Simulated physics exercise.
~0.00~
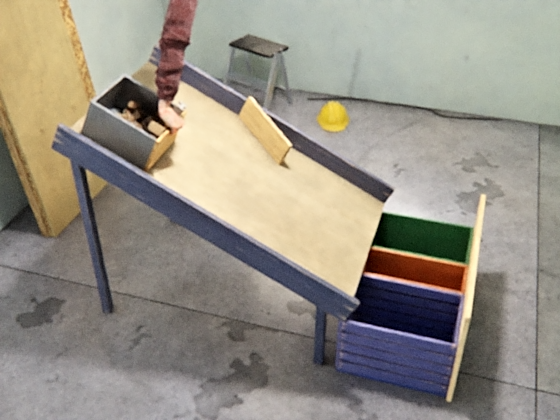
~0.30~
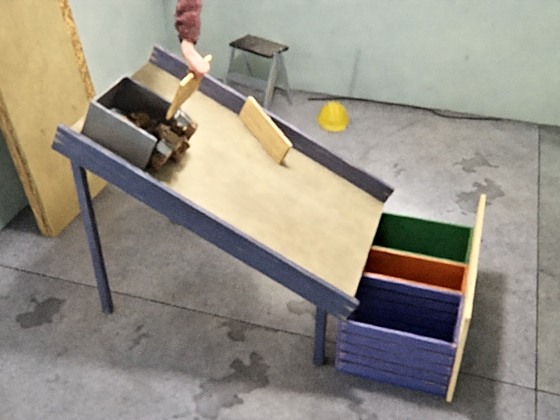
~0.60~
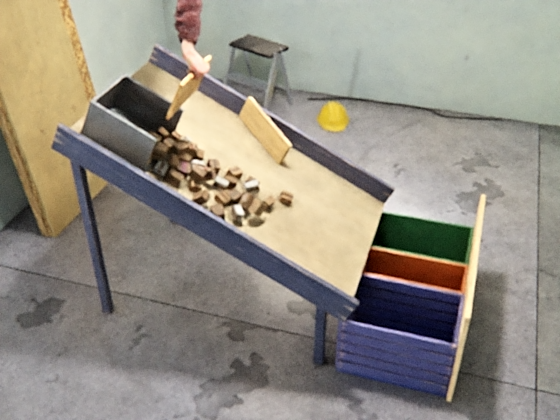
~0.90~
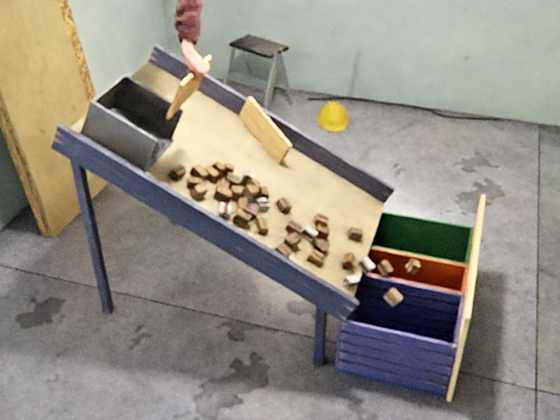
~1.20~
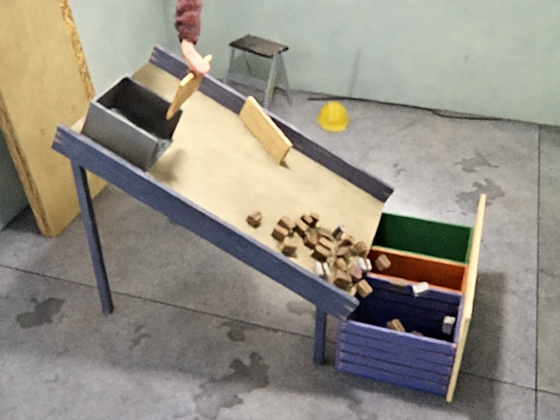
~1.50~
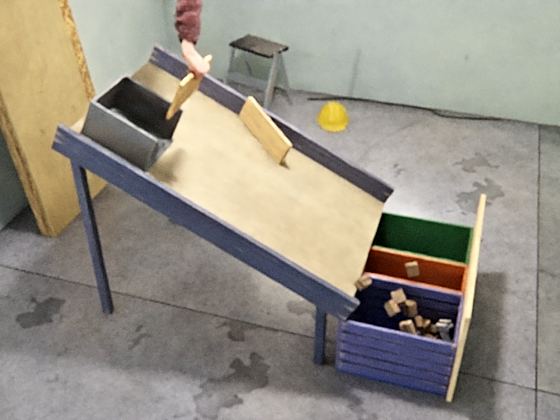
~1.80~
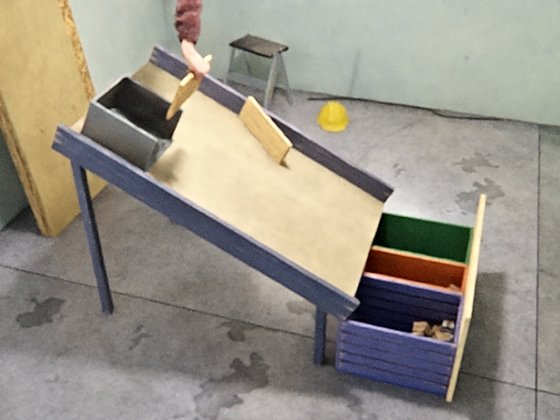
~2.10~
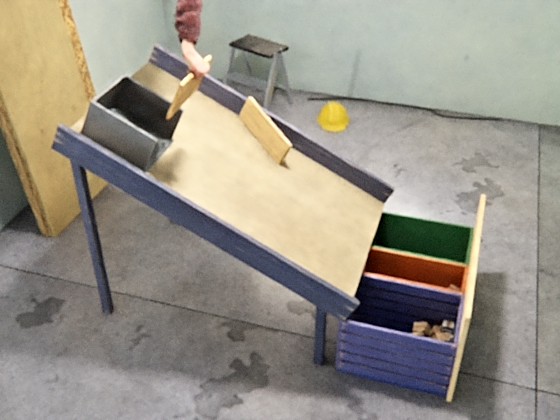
Small brown blocks sit in a grey box at the upper left of a sloping, blue-edged wooden table, seen from above and to one side in a room with a grey floor. An angled board lies on the slope, and green, orange and blue bins stand at its lower right. A hand lifts a wooden gate from the box and holds it up. The blocks spill out, slide down past the board and spread along the near side. They tumble off the lower edge into the orange and blue bins, leaving the slope bare and a pile showing in the blue one.
